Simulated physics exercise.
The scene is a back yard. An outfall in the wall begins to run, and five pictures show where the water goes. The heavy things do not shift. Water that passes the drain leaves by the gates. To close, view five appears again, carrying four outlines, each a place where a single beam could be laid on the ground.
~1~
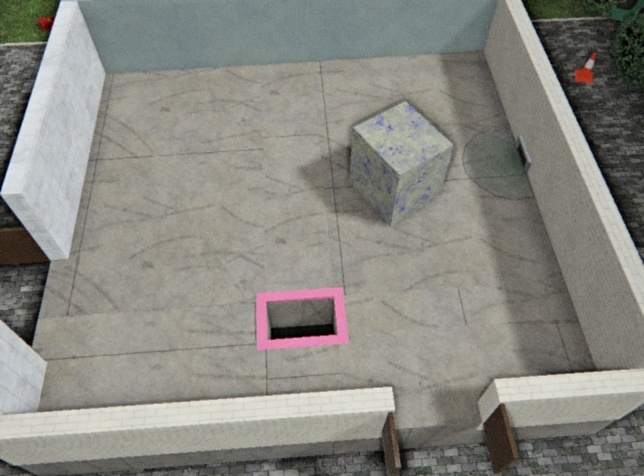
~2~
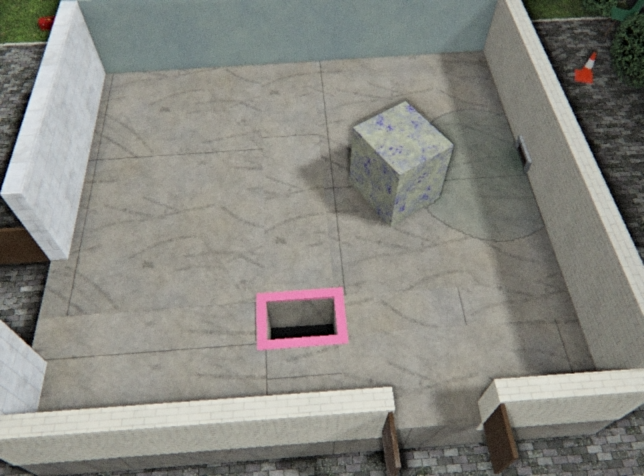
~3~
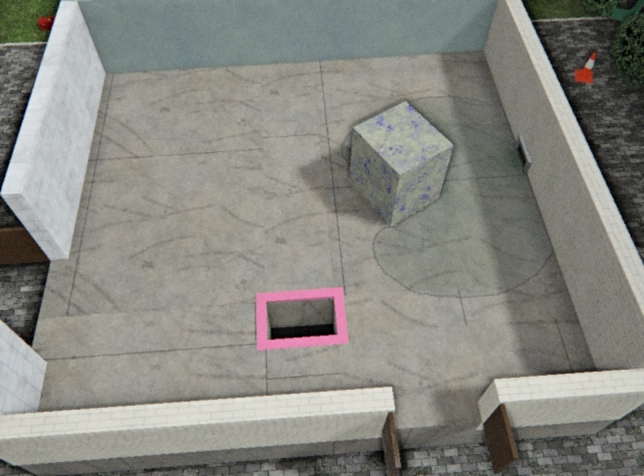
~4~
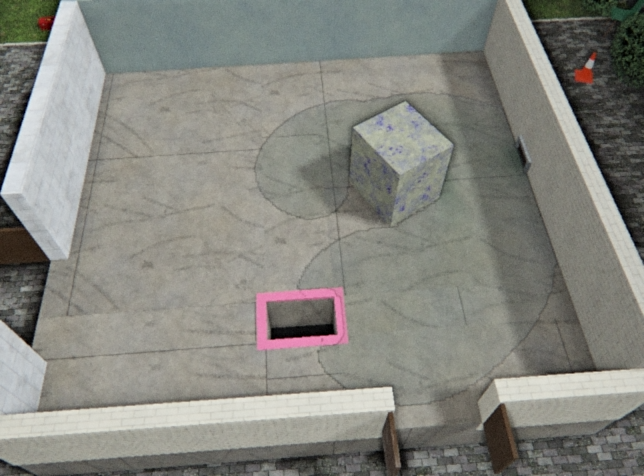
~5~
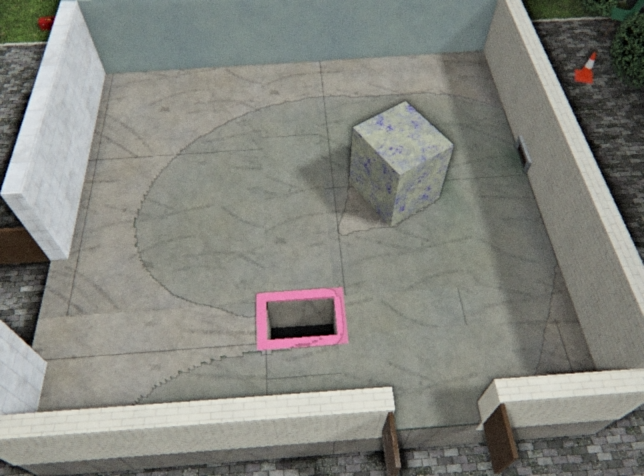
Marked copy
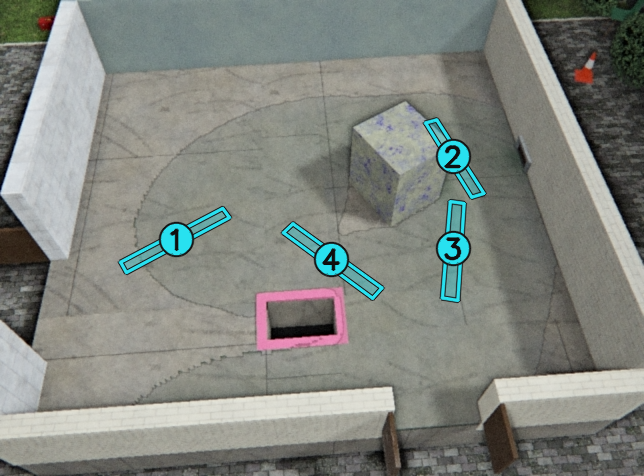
In a back yard, water spreads from the right wall around a block to the pink-edged gully.
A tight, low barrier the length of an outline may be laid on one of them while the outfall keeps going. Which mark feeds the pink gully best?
The answer is spot 1.
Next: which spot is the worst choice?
Here it is spot 4.
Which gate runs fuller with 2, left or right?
The left gate.
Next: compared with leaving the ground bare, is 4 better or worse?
Worse.
In cyan, 1 from (123, 267) to (226, 213); 2 from (431, 121) to (477, 195); 3 from (450, 299) to (457, 202); 4 from (288, 228) to (377, 293).
With 1, about 16 % of the stream goes into the pink gully, about 84 % out by the gates.
With 2, about 8 % of the stream goes into the pink gully, about 91 % out by the gates.
With 3, about 9 % of the stream goes into the pink gully, about 90 % out by the gates.
With 4, about 3 % of the stream goes into the pink gully, about 96 % out by the gates.
